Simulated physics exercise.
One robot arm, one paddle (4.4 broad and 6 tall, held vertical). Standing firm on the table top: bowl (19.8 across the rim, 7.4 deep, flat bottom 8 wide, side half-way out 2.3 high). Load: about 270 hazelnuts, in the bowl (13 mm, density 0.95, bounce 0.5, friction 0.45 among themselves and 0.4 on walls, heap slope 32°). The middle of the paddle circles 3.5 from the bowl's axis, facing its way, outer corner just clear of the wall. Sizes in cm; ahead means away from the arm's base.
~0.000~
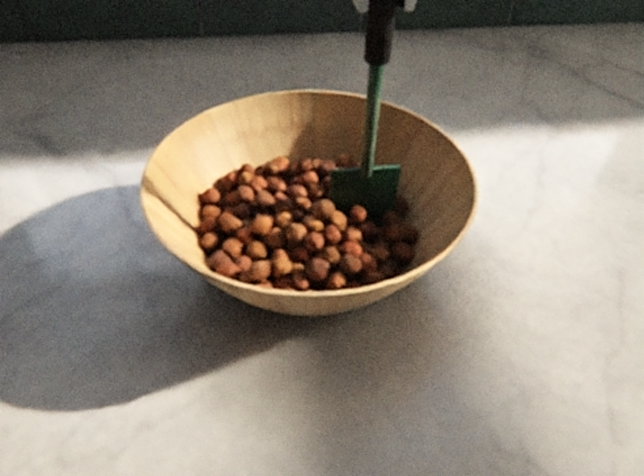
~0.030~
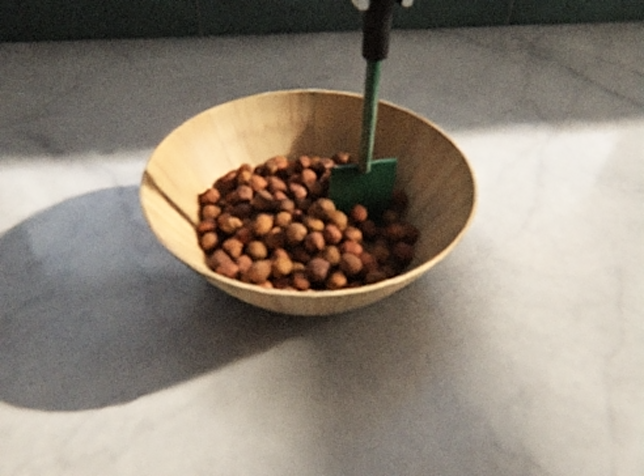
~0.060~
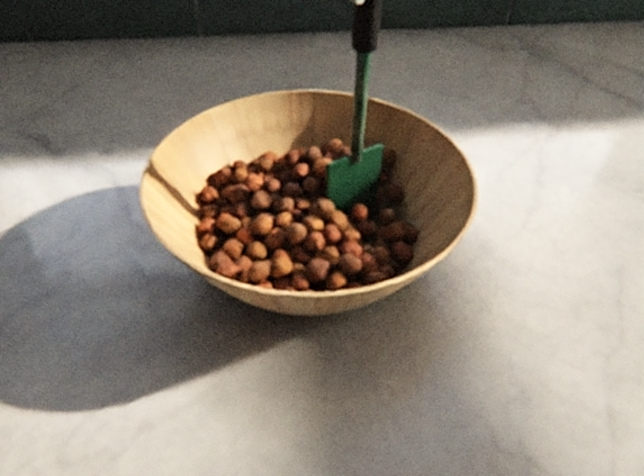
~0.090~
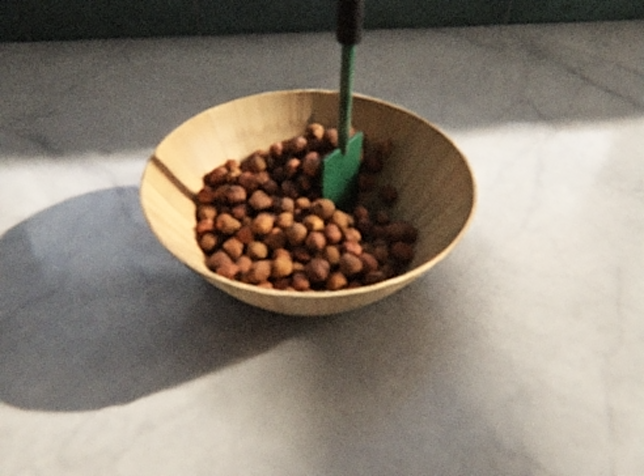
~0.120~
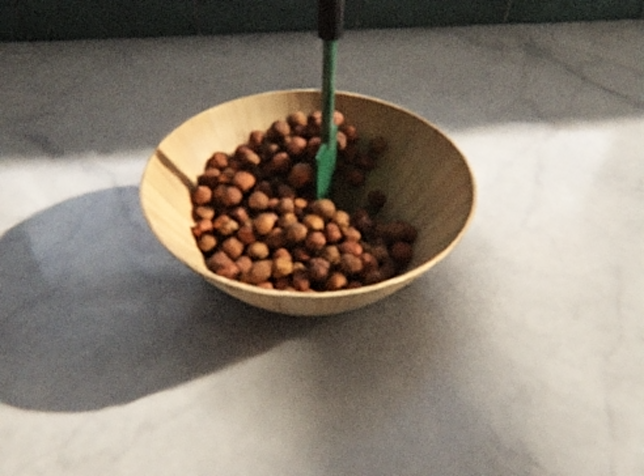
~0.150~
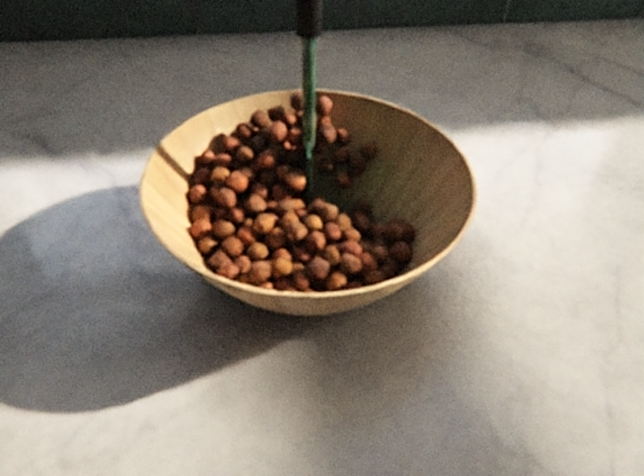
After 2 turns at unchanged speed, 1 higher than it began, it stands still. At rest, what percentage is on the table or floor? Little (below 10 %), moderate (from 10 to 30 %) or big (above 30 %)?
Answer: Little; below 10 % of the hazelnuts finish on the table or floor.
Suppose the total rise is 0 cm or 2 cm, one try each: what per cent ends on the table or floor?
About 5 and 0 per cent.
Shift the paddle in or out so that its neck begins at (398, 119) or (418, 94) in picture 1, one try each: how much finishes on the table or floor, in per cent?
Some 15 and 0 per cent.
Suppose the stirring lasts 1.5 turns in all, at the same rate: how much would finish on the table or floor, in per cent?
It would be near 5 per cent.
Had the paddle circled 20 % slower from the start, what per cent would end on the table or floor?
It would be near 0 per cent.
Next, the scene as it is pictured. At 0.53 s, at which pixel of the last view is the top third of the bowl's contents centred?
Around (396, 207).
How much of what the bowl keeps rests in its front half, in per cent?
Roughly 45 per cent.
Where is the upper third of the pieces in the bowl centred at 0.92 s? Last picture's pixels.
Near (271, 258).
After 0.53 s, 333° round, highest piece 8 above the table; 257 in the bowl, 9 on the table or floor, 3 in flight or on the tool.
After 0.92 s, 222° round, highest piece 8 above the table; 257 in the bowl, 12 on the table or floor.
After 1.31 s, 0° round, highest piece 7 above the table; 254 in the bowl, 14 on the table or floor, 1 in flight or on the tool.
After 2.01 s, 0° round, highest piece 7 above the table; 254 in the bowl, 15 on the table or floor.
At rest, 254 in the bowl, 15 on the table or floor. That is 6 % on the table or floor.
